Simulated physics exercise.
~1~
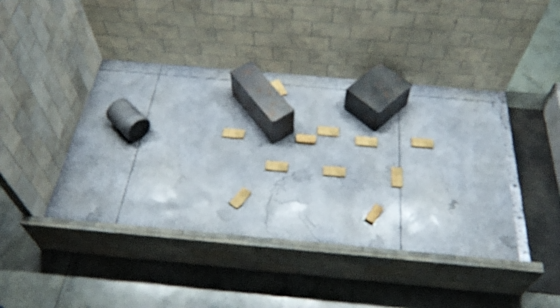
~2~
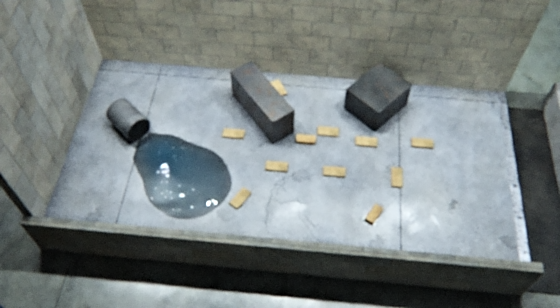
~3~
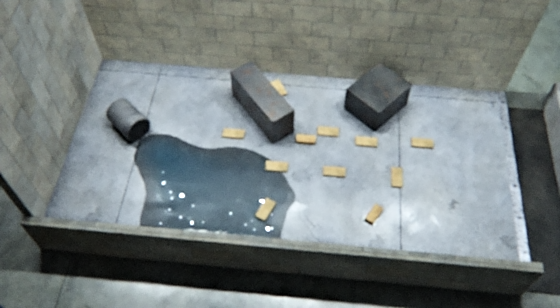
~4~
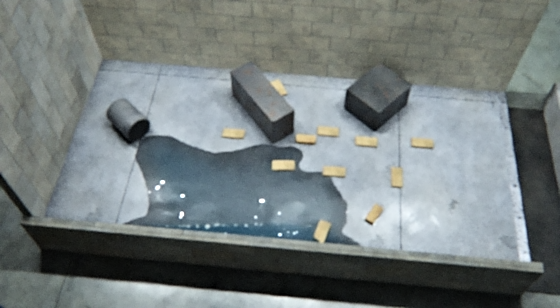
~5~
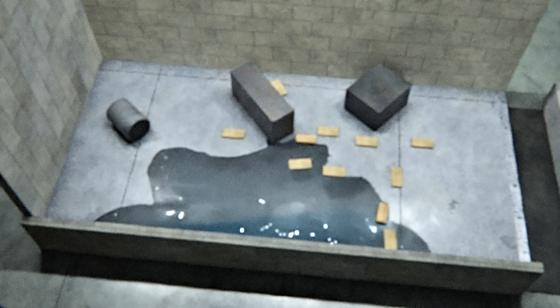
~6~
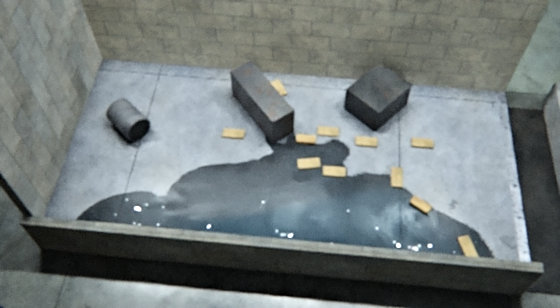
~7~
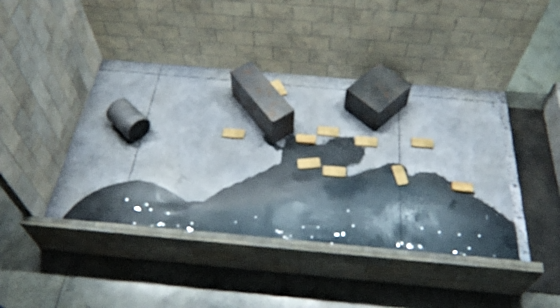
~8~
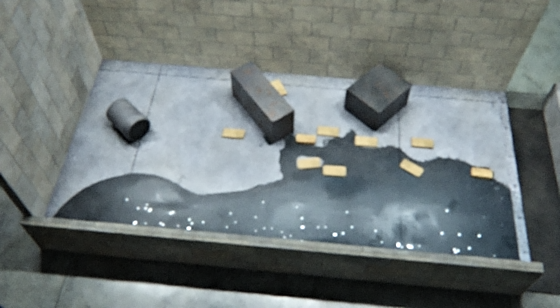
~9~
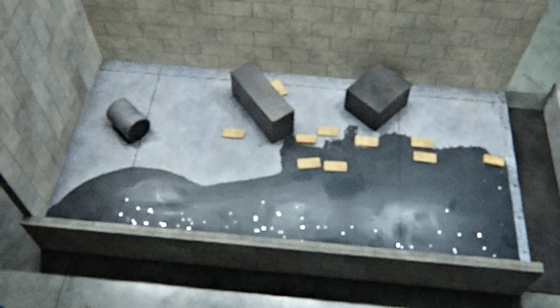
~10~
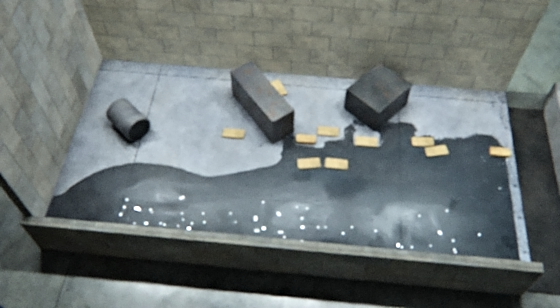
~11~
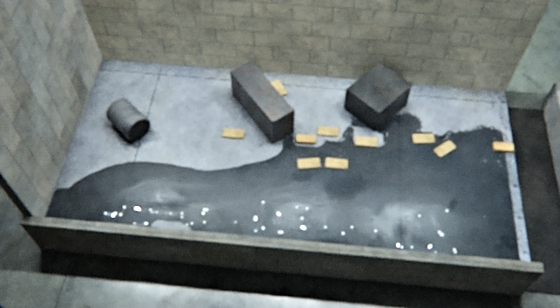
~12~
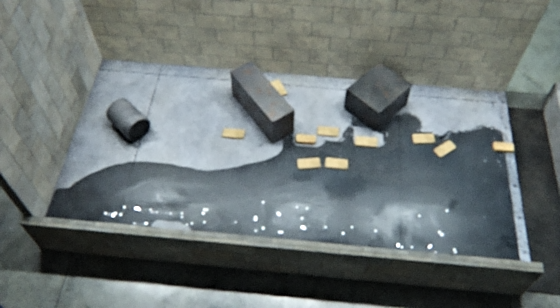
At the start, a dark cylinder, two dark blocks and a scatter of small tan boards sit on a pale, dry floor between block walls. Dark liquid pours from the open end of the cylinder and pools toward the low front wall. The pool spreads right, carrying one board along the front until it is lost from view at the right. Behind it, two more boards on the right slide right and then up, while one near the middle shifts slightly. Finally the liquid settles across the front and right, with most boards barely moved and both blocks in place.
